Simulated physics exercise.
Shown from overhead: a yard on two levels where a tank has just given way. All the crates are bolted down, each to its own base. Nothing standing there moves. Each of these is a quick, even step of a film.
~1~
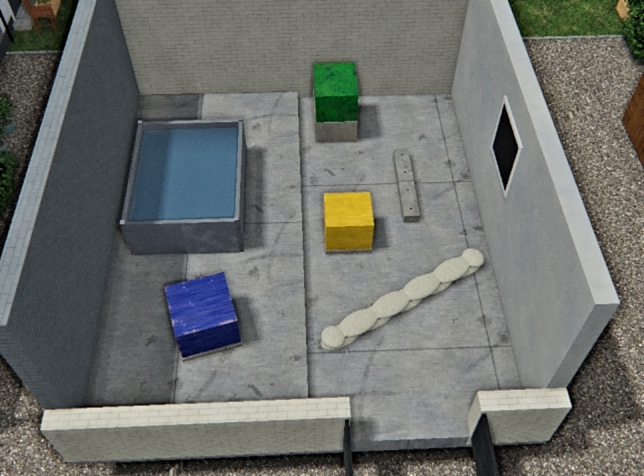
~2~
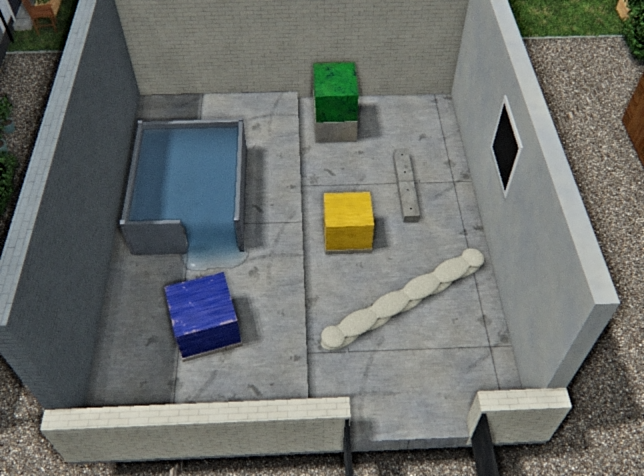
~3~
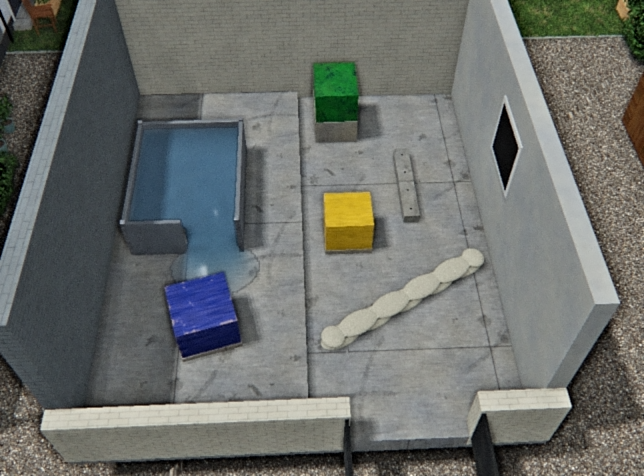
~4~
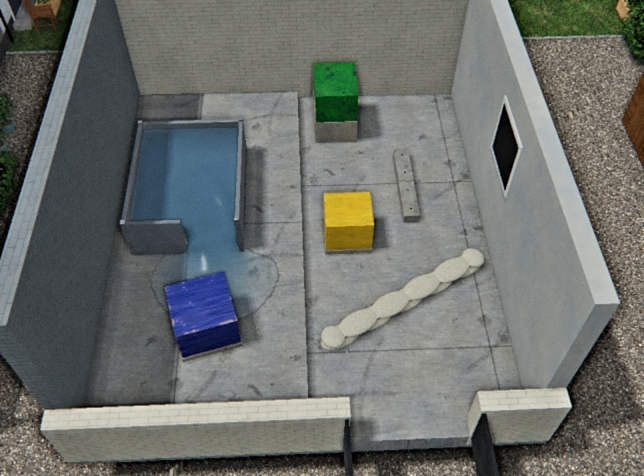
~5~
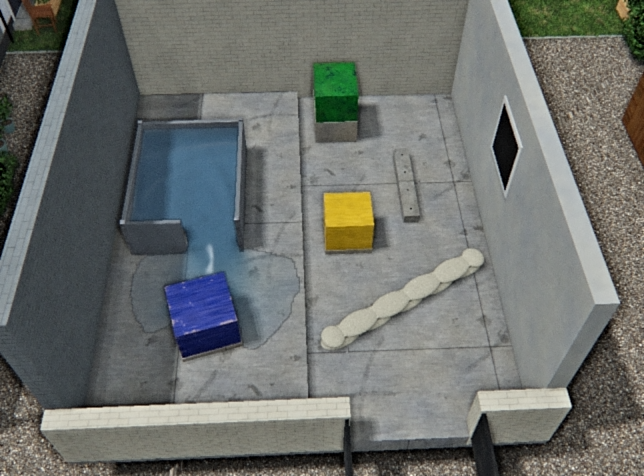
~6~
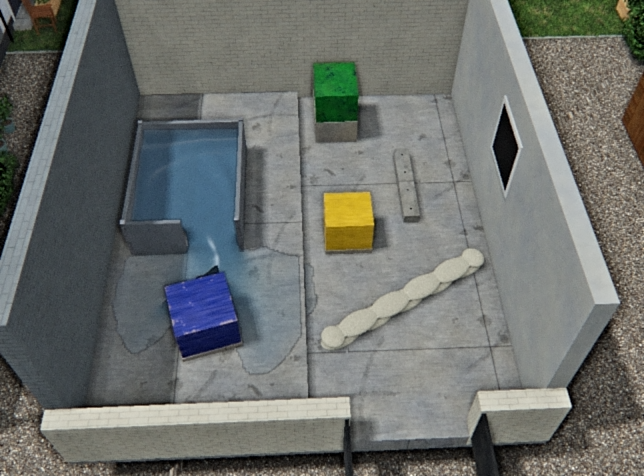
A grey-walled tank of blue water stands at the left of a walled concrete yard, seen from high above by a still camera. A blue block sits below it, a yellow block near the centre, a green-topped block at the back, and a pale, lumpy barrier lies diagonally at the right. Water pours through a gap in the tank's front wall, reaches the blue block and spreads around both its sides across the floor.
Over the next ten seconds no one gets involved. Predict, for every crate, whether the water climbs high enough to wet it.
One by one: The yellow crate will have no water on it; the green crate will have no water on it; the blue crate will have water on it.
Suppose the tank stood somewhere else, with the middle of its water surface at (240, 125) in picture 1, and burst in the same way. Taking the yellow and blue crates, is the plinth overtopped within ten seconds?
The yellow crate is flooded and the blue crate is flooded.
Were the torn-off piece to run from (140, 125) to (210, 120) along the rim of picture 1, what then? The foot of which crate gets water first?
The green crate.
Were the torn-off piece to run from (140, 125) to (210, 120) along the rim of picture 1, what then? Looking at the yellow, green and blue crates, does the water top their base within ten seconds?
In that case the yellow crate is flooded, the green crate is never flooded and the blue crate is never flooded.
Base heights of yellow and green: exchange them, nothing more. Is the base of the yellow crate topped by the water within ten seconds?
As it turns out, the yellow crate stays unflooded.
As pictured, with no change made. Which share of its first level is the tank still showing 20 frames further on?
Roughly 42 percent.
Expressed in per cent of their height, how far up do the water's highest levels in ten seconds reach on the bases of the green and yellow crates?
The first reaches around 20 in a hundred, the second around 50.
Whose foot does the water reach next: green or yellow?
I'd pick the yellow crate.
A moment on, water covers 20 % of the floor; the yellow crate not reached, the green crate not reached, the blue crate water round its plinth.
Next, water covers 30 % of the floor; the yellow crate water round its plinth, the green crate not reached, the blue crate water round its plinth.
Then, water covers 45 % of the floor; the yellow crate water round its plinth, the green crate not reached, the blue crate water round its plinth.
Later, water covers 75 % of the floor; the yellow crate water round its plinth, the green crate water round its plinth, the blue crate water round its plinth.
In the end, water covers 85 % of the floor; the yellow crate stayed above the water, the green crate stayed above the water, the blue crate was topped.
